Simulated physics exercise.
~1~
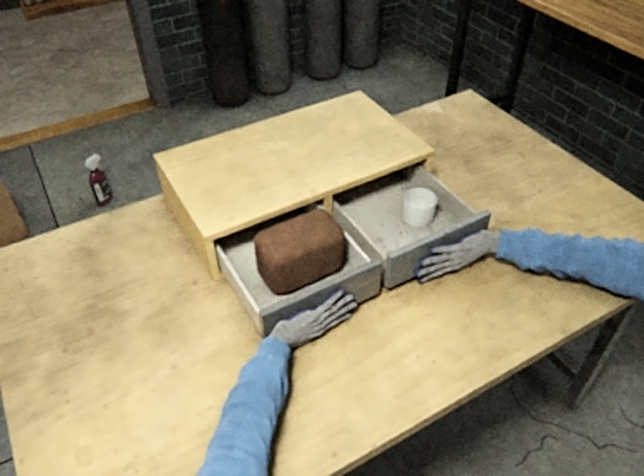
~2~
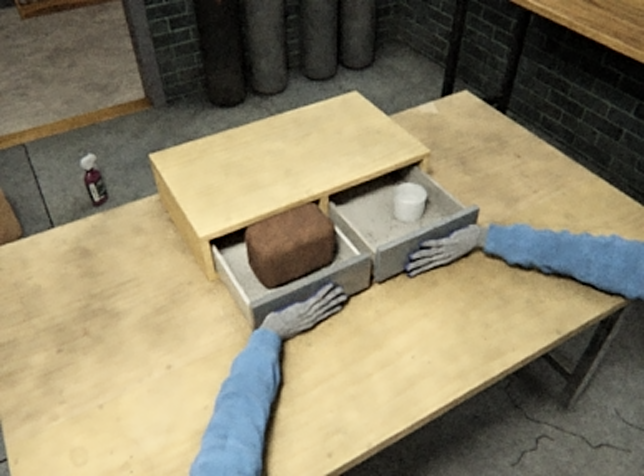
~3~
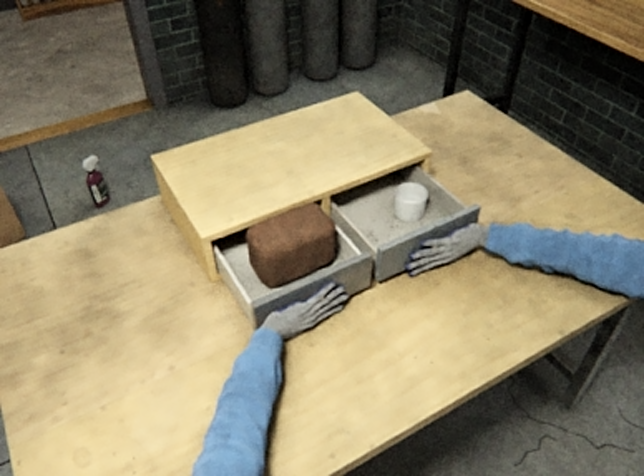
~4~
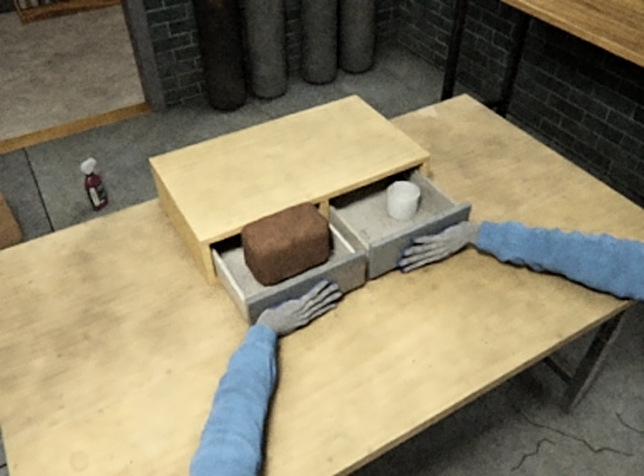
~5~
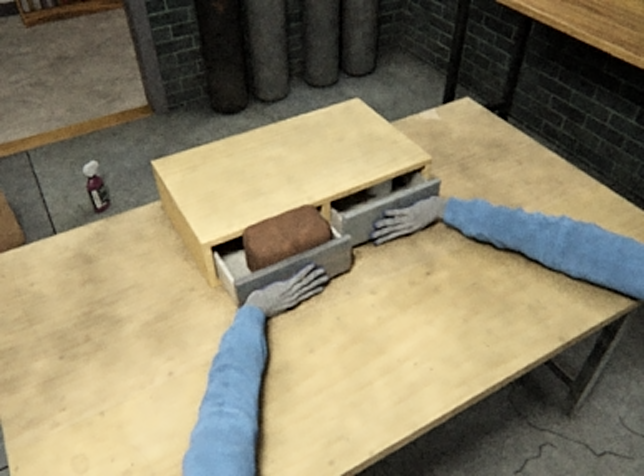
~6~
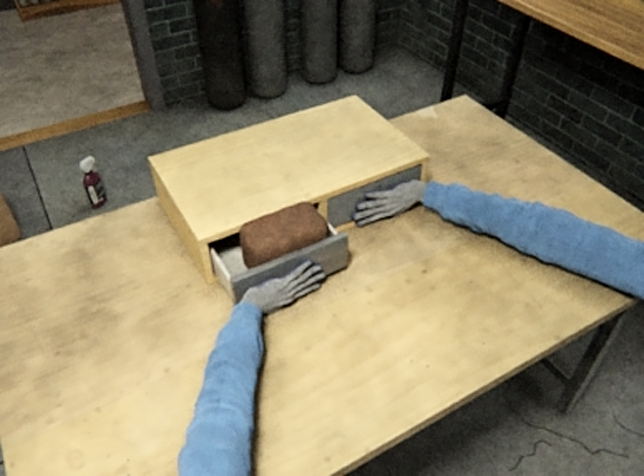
Two blue-sleeved arms with grey gloves pushed at two open drawers in a low wooden cabinet; the right one, holding a white cup, slid fully shut, while the left, holding a brown loaf, moved in slightly and stayed partly open.
